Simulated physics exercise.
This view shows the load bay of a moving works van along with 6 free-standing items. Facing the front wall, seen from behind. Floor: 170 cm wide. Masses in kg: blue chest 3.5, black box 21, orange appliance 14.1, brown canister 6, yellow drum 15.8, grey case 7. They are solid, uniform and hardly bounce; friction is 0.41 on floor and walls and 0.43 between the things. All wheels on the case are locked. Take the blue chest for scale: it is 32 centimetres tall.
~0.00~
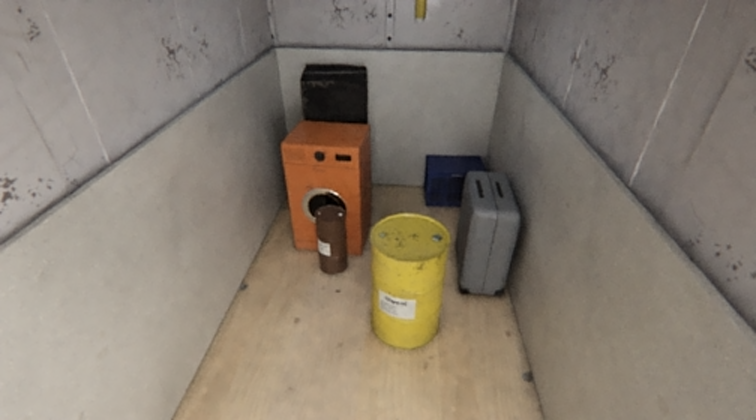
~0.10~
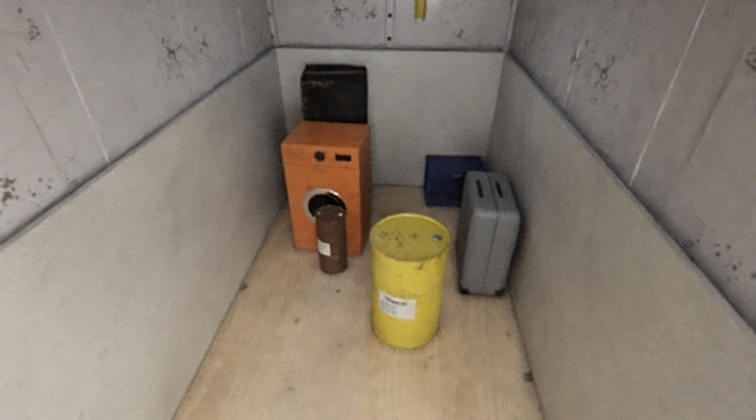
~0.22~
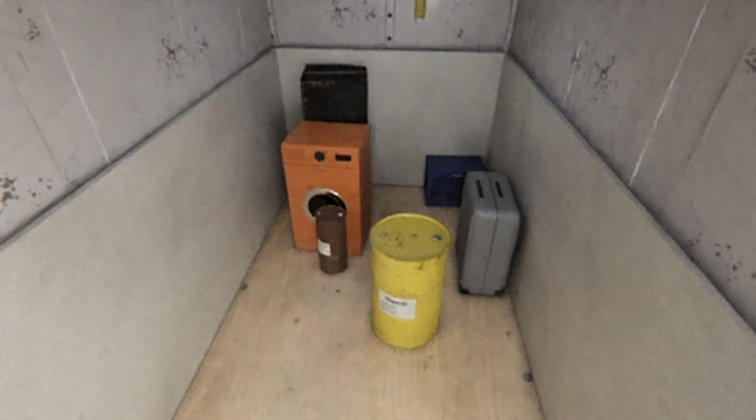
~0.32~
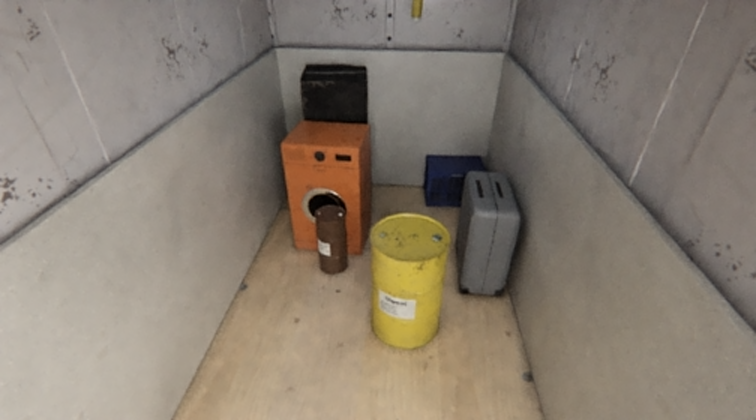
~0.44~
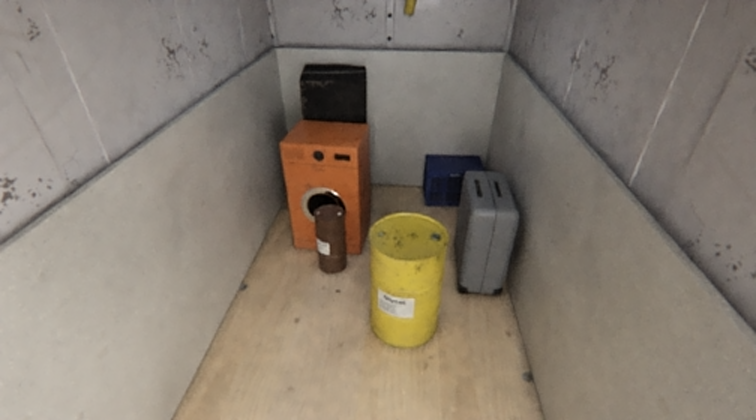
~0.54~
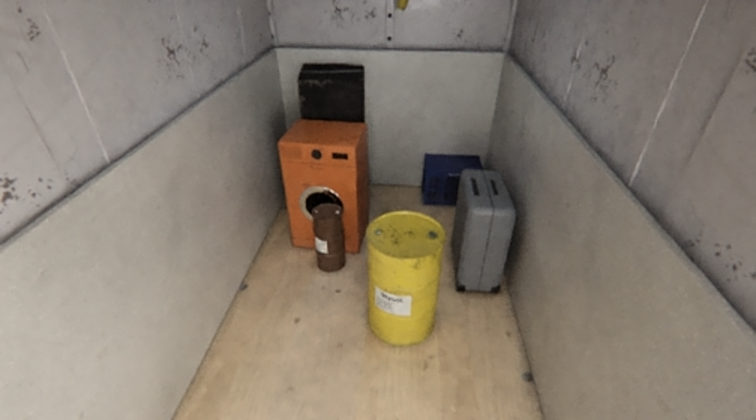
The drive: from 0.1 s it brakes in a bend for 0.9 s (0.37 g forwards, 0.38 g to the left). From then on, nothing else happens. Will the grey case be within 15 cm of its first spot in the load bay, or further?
It moves off its mark.
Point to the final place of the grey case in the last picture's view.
End position: Roughly (453, 215).
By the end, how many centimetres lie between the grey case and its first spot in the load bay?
Net distance near 24 cm.
Around 0.74 s, force 0.37 g forwards, 0.38 g left; grey case shifted 12 cm near (469, 224); brown canister shifted 10 cm; orange appliance shifted 11 cm.
Around 0.94 s, force 0.09 g forwards, 0.10 g left; grey case shifted 23 cm near (456, 217); brown canister at 6° to upright; orange appliance shifted 22 cm.
Finally (2.1 s), not toppled but over 15 cm from the start, black box, orange appliance, brown canister, yellow drum and grey case; the last one still in place (within 15 cm). In the last view, grey case near (453, 215).
